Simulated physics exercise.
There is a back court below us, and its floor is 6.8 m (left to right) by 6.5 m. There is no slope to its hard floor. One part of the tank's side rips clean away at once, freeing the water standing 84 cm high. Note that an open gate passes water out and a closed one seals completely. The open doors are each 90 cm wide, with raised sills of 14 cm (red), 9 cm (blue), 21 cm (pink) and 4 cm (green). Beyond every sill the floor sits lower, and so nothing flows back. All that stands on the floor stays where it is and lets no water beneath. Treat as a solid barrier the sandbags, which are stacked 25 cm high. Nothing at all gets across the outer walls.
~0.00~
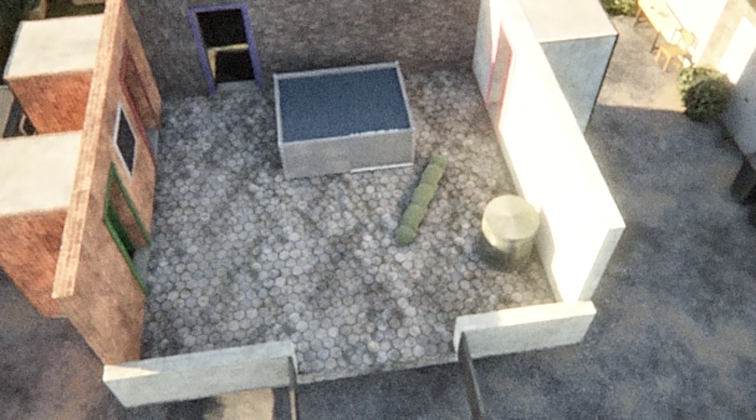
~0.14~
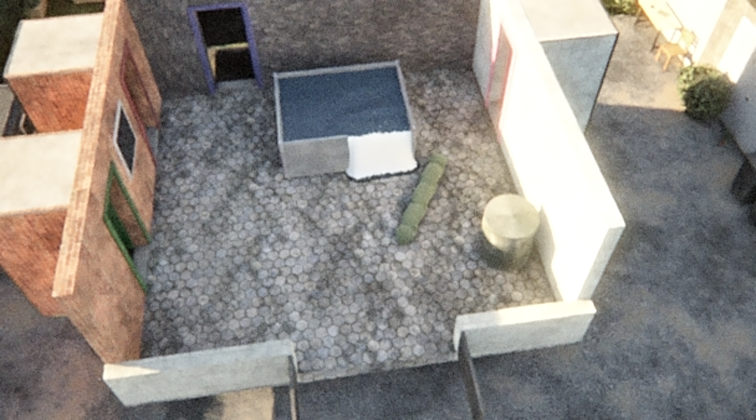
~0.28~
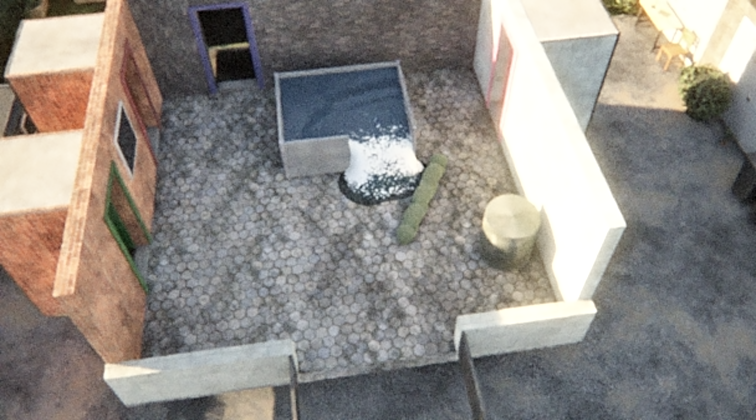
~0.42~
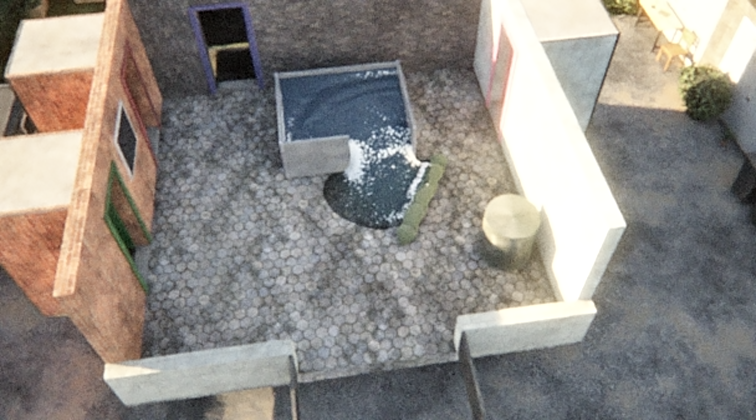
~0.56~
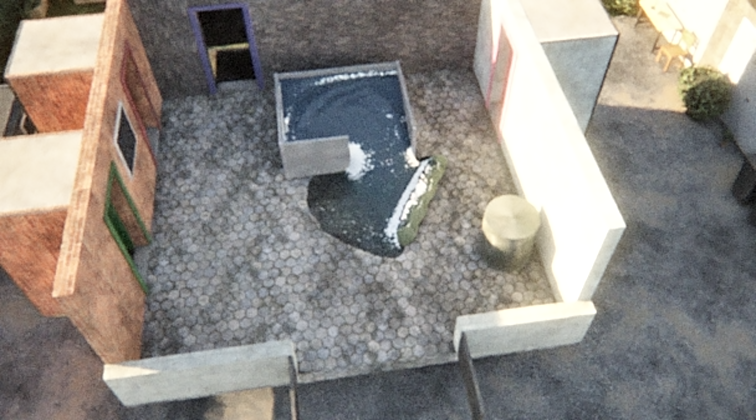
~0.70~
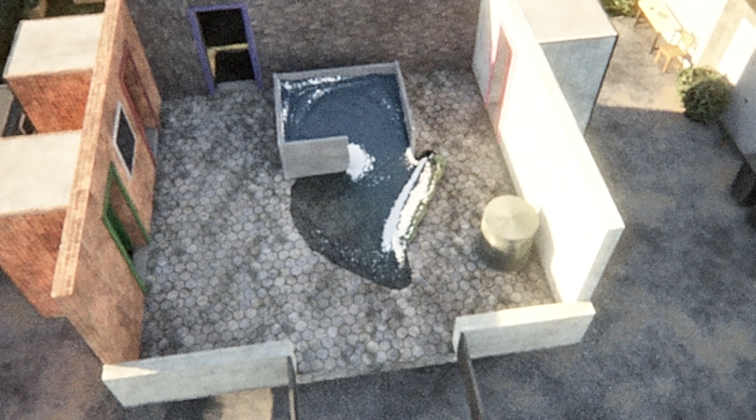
Water pours from the broken side of a grey tank and spreads across the paved court.
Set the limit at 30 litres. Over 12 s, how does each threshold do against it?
In order: Watch the red door: It will not outstrip the limit. Watch the blue door: It will not outstrip the limit. Watch the pink door: It will not outstrip the limit. Watch the green door: It will outstrip the limit.
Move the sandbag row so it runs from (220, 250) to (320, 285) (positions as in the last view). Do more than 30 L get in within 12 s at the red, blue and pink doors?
Against the limit, the red door stays within it, the blue door stays within it and the pink door stays within it.
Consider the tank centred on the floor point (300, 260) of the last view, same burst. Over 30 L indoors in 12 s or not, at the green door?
Lab note: Green door limit not exceeded.
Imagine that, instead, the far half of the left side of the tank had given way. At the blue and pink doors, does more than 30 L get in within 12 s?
Against the limit, the blue door exceeds it and the pink door stays within it.
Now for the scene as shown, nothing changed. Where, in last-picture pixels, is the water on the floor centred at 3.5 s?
Its balance point lies near (342, 203).
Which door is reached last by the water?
Lab note: Last arrival at the blue door.
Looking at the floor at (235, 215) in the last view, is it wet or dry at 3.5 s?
By then the spot is spared.
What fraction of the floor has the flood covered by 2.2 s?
Near 50 per cent is wet.
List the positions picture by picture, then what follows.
In the first frame, still water, 84 cm deep, in the tank at (342, 105).
In the second frame, water pours out at (380, 155) and has run 0.7 m, to (417, 163); typically 7 cm deep outside, 84 cm at the tank's back.
In the third frame, water pours out at (381, 156) and has run 1.0 m, to (358, 199); typically 13 cm deep outside, 84 cm at the tank's back.
In the fourth frame, water pours out at (381, 156) and has run 1.5 m, to (379, 225); typically 14 cm deep outside, 82 cm at the tank's back.
In the fifth frame, the front is at (387, 253), 2.1 m from the gap at (381, 157); 3.2 m2 of floor is under water; 75 cm left at the back of the tank.
In the sixth frame, water pours out at (380, 157) and has run 2.7 m, to (395, 285); typically 7 cm deep outside, 70 cm at the tank's back.
After 1.4 s water covers 35 % of the floor and is deepest (54 cm) near (414, 194); red door not reached, blue door not reached, pink door not reached, green door not reached.
After 2.2 s water covers 50 % of the floor and is deepest (43 cm) near (414, 194); red door not reached, blue door not reached, pink door not reached, green door not reached.
After 3.5 s water covers 60 % of the floor and is deepest (34 cm) near (150, 381); red door not reached, blue door not reached, pink door 3 cm at the sill, 0 L in, green door 8 cm at the sill, 0 L in.
After 7.0 s water covers 95 % of the floor and is deepest (15 cm) near (410, 179); red door 4 cm at the sill, 0 L in, blue door 11 cm at the sill, 0 L in, pink door 5 cm at the sill, 0 L in, green door 10 cm at the sill, 43 L in.
After 12.0 s water covers 95 % of the floor and is deepest (10 cm) near (186, 119); red door 9 cm at the sill, 0 L in, blue door 9 cm at the sill, 5 L in, pink door 5 cm at the sill, 0 L in, green door 7 cm at the sill, 89 L in.
